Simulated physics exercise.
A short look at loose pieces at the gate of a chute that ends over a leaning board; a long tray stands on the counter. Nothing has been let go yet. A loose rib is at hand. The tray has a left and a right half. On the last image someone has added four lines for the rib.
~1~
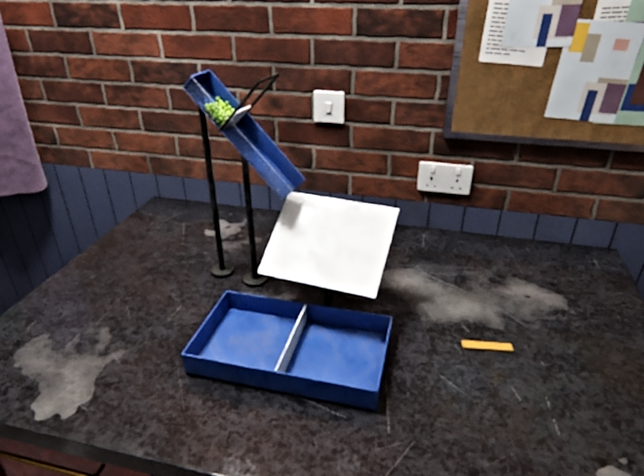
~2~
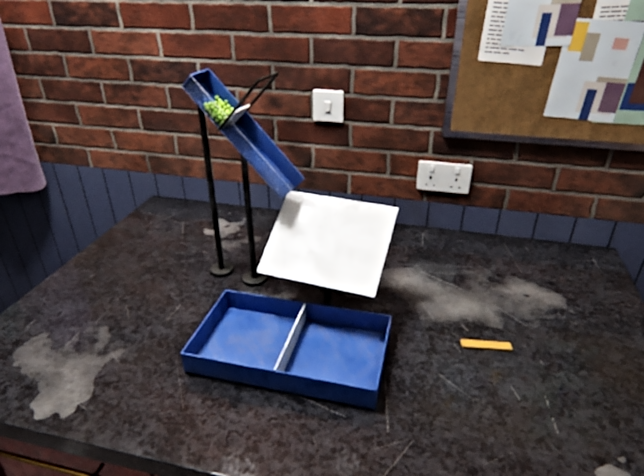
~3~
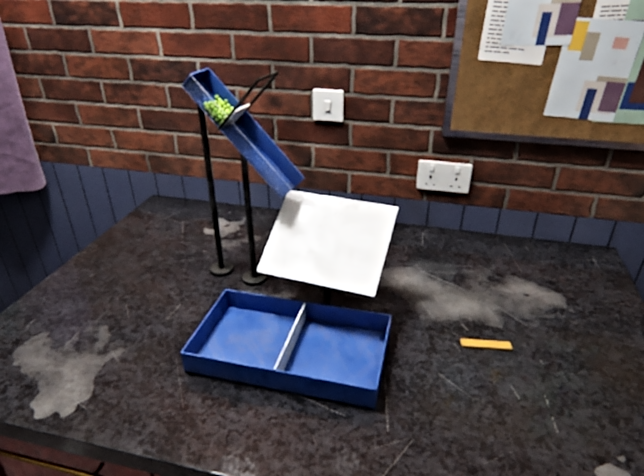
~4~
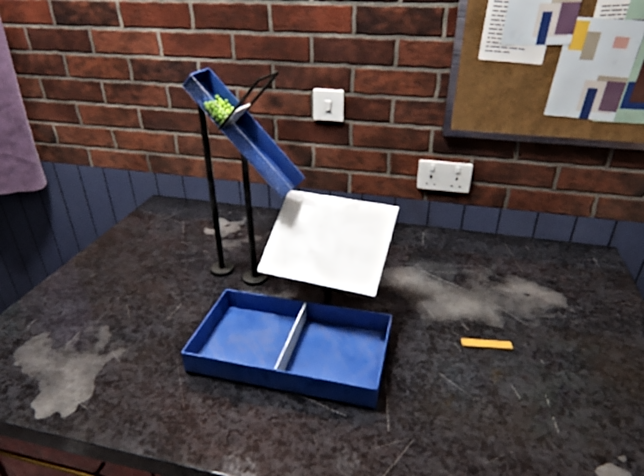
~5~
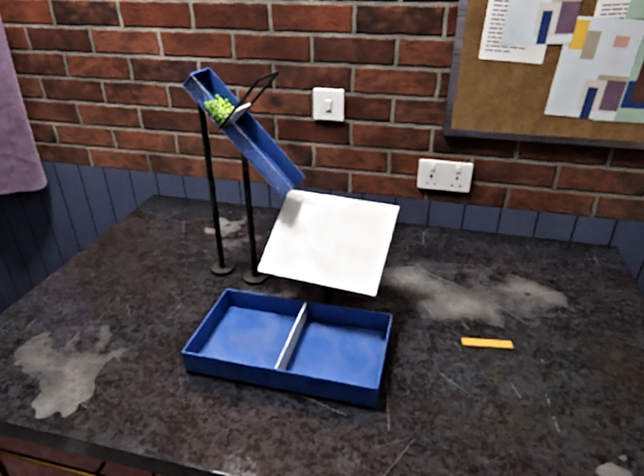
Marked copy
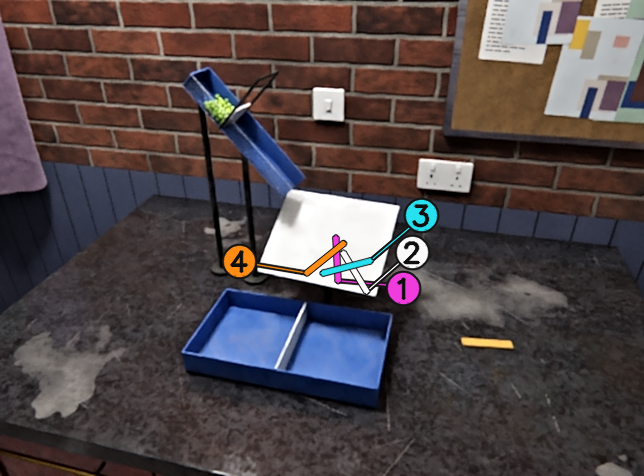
At the start, small green pieces sit bunched behind the gate near the top of a sloping blue chute, above a tilted white board and a blue tray with two halves. An orange strip lies to the right on the dark counter. Nothing visibly moves, and the gate stays shut throughout.
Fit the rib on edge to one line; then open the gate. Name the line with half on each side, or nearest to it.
Best: 3.
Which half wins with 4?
More lands on the left.
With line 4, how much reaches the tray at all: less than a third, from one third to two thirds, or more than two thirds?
It is more than two thirds.
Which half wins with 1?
The right half.
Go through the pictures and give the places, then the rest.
The first frame shows load behind the gate (225, 114), dried peas; lip of the chute (289, 194), sloping fairly steeply.
The second frame shows middle of the board (328, 239), tilted fairly steeply; middle of its low edge (313, 284); of its high edge (341, 199).
The third frame shows front corners of the tray (181, 352) and (376, 389); front end of its middle wall (274, 370); gate still shut (240, 110).
The fourth frame shows middle of the load (225, 113); lip (289, 193).
The fifth frame shows middle of the load (225, 112); lip (289, 192).
On the marked copy, line 1 from (335, 237) to (338, 280); line 2 from (343, 253) to (366, 291); line 3 from (370, 260) to (323, 273); line 4 from (343, 243) to (306, 273).
Choosing 1, of what is caught, about a tenth in the left half, almost all in the right.
Choosing 2, of what is caught, about a tenth in the left half, almost all in the right.
Choosing 3, of what is caught, roughly half in the left half, roughly half in the right.
Choosing 4, of what is caught, the larger part in the left half, about a tenth in the right.
